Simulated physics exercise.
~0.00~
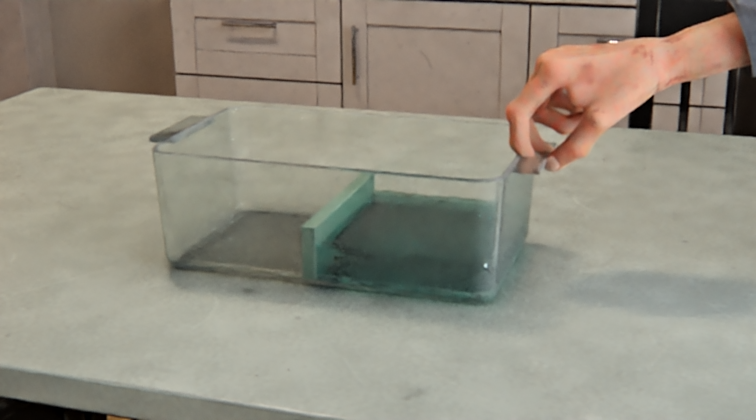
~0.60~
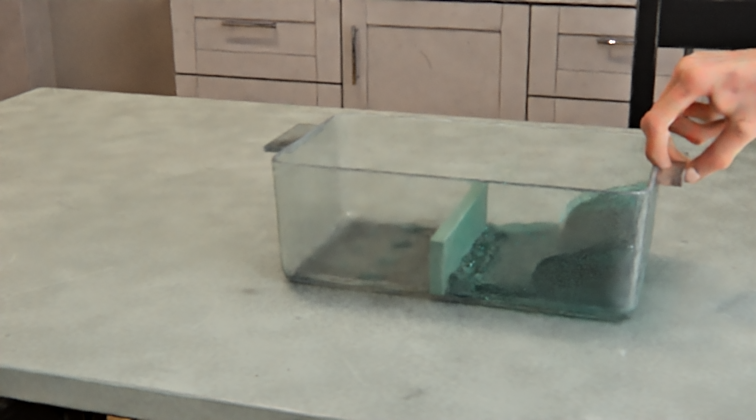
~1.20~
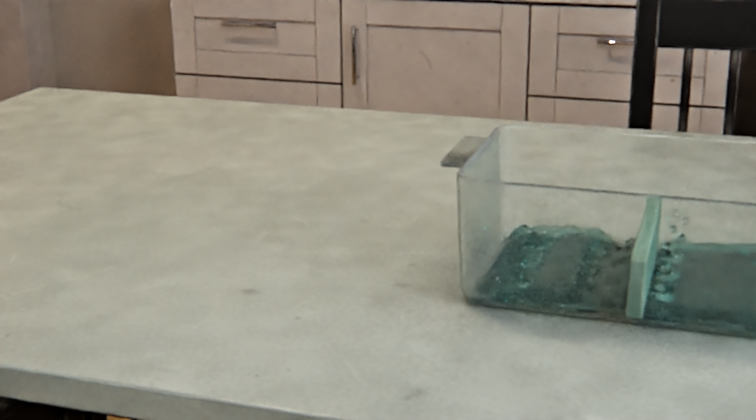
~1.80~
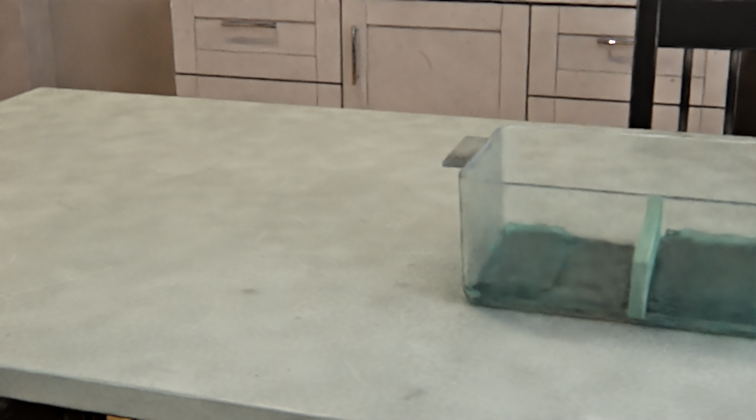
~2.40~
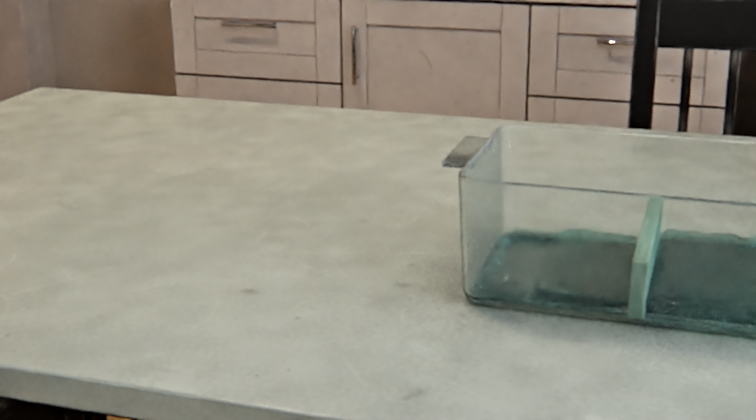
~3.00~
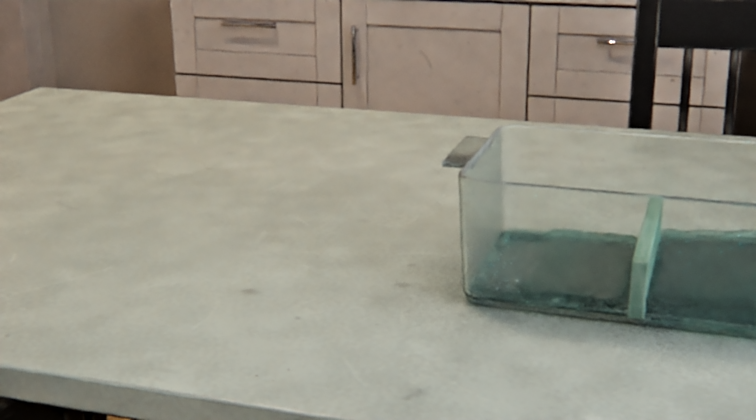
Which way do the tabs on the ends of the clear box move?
They move to the right, along with the box as the hand pulls it over the table.
